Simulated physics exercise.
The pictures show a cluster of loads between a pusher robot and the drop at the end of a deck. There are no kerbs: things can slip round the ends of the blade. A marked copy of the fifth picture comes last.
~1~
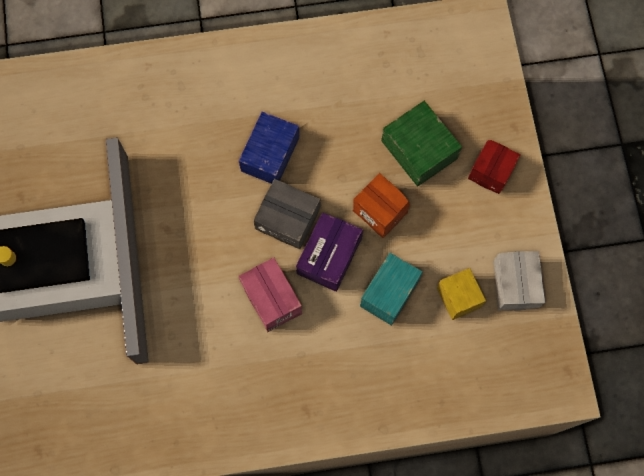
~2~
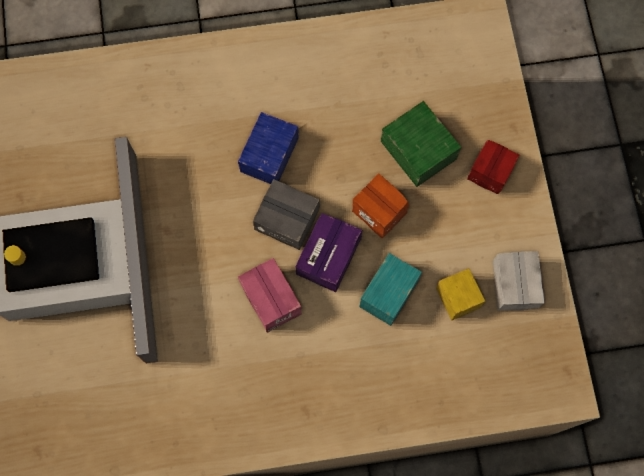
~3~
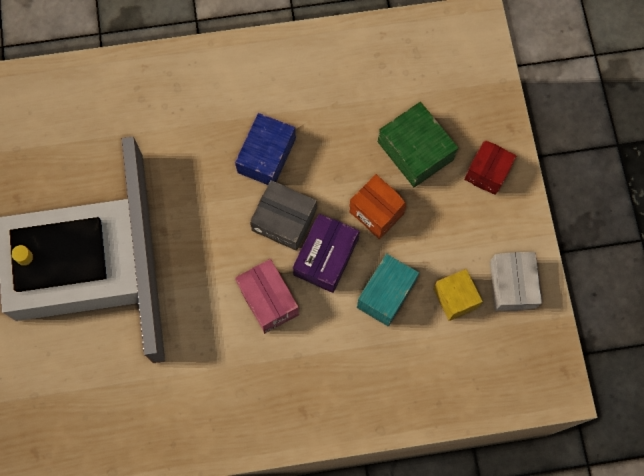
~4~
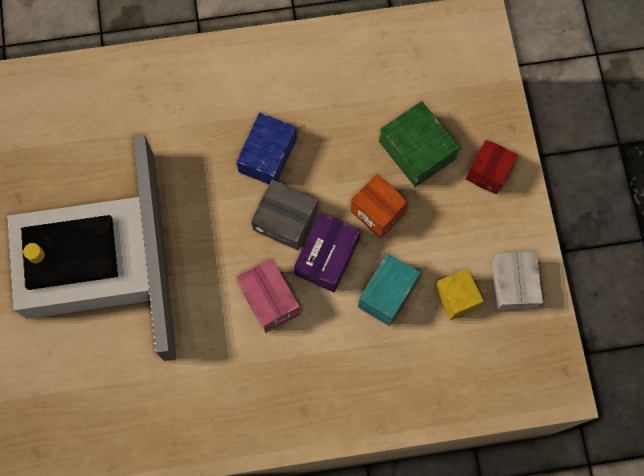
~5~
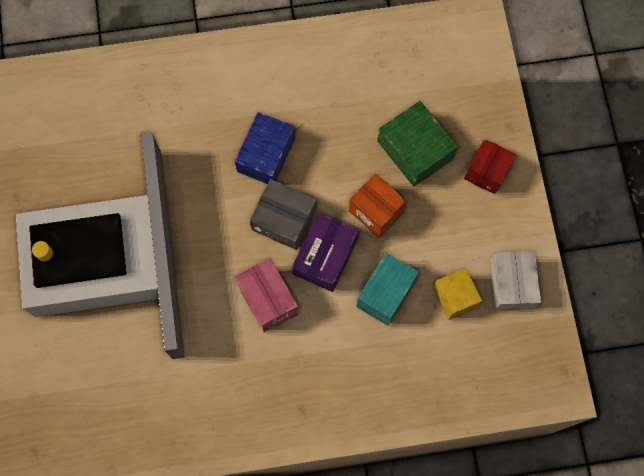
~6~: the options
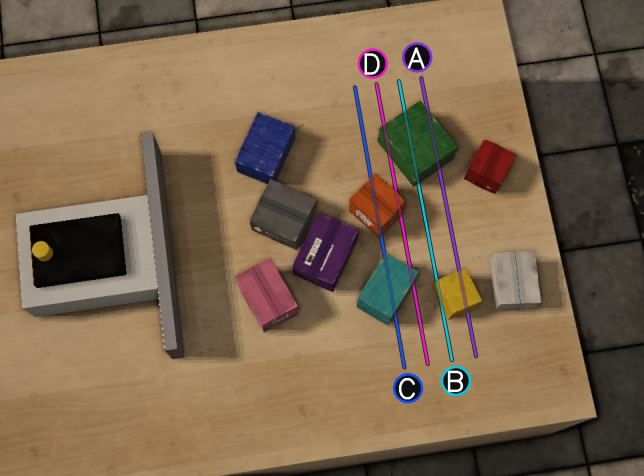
A grey and white robot with a wide flat plate on its front slid slowly to the right across a wooden deck, closing some of the gap to ten colourful boxes that stayed put.
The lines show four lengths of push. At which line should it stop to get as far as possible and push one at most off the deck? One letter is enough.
B.
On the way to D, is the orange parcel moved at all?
Yes.
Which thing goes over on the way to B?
It is the white box.
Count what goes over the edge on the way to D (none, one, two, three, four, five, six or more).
In all, none.
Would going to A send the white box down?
Yes.
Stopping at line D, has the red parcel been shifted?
Yes.
On the marked copy, A at (448, 212); B at (424, 215); C at (379, 222); D at (401, 218).
With B. Early on, robot (183, 235); blue crate (279, 144); pink parcel (293, 295).
Further on, robot (280, 221); yellow crate (482, 297); green crate (429, 137).
At the end, robot (352, 210); white box over the edge; red parcel (532, 155); one fallen.
As for the rest, A drops three; C is within the limit but short; D is within the limit but short.
